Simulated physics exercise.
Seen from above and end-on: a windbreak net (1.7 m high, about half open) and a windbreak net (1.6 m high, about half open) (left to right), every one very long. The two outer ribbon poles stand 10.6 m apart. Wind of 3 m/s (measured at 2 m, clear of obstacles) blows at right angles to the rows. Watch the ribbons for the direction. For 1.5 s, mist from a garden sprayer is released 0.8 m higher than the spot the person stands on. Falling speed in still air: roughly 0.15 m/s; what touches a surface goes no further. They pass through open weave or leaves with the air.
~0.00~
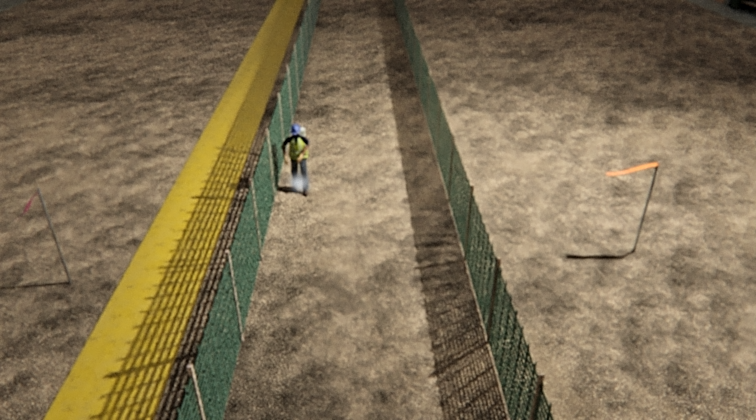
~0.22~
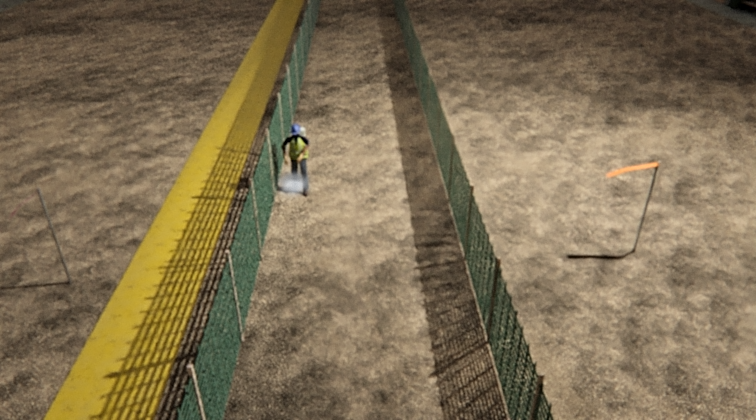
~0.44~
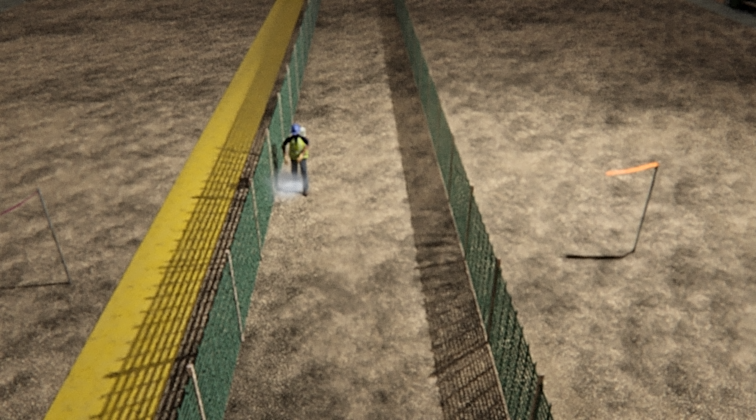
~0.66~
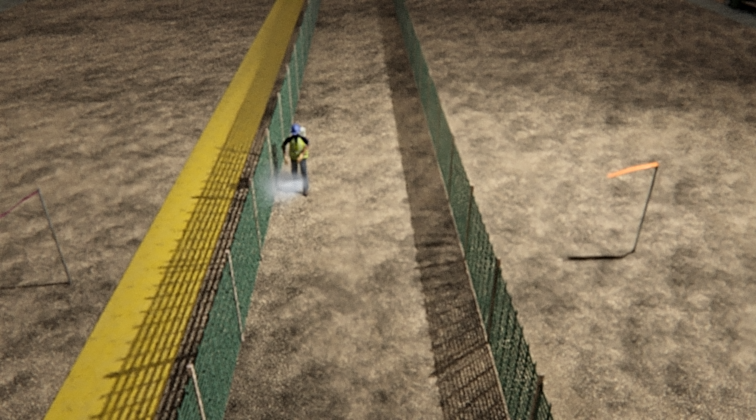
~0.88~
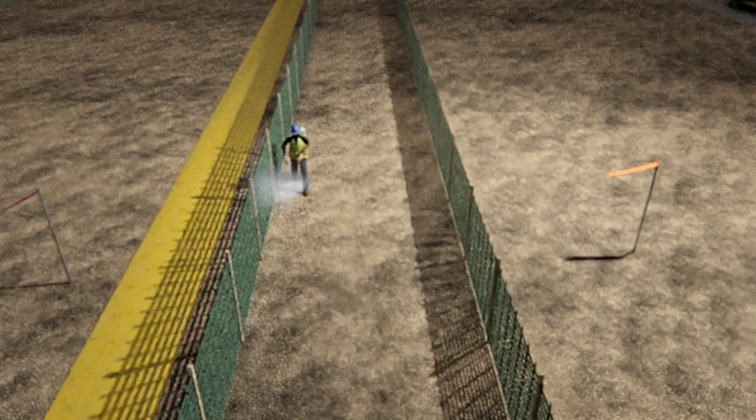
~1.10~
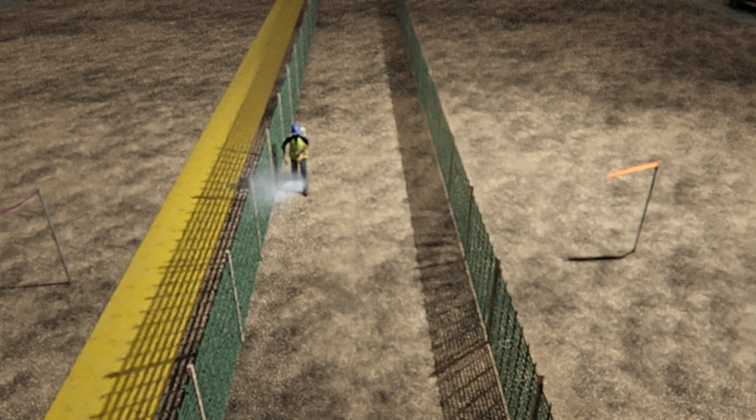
Between two long green net fences on bare ground, a person stands still while pale mist spreads left and ribbons flutter.
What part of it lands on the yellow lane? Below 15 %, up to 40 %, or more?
On the yellow lane: Between 15 and 40 %.
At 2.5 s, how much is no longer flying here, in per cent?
About 5 %.
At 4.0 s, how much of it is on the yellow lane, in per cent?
Near 10 %.
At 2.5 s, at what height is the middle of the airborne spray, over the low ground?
About 0.6 m.
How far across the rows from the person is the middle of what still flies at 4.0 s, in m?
About 2.5 m.
After 2.5 s, 5 % is no longer flying here, and 0 % lies on the yellow lane; the middle of what still flies is 0.6 m above the low ground, near (237, 190).
After 4.0 s, 22 % is no longer flying here, and 9 % lies on the yellow lane; the middle of what still flies is 0.8 m above the low ground, near (183, 183).
After 8.0 s, 46 % is no longer flying here, and 23 % lies on the yellow lane.
After 20.0 s, 90 % is no longer flying here, and 23 % lies on the yellow lane.
After 45.0 s, 100 % is no longer flying here, and 23 % lies on the yellow lane.
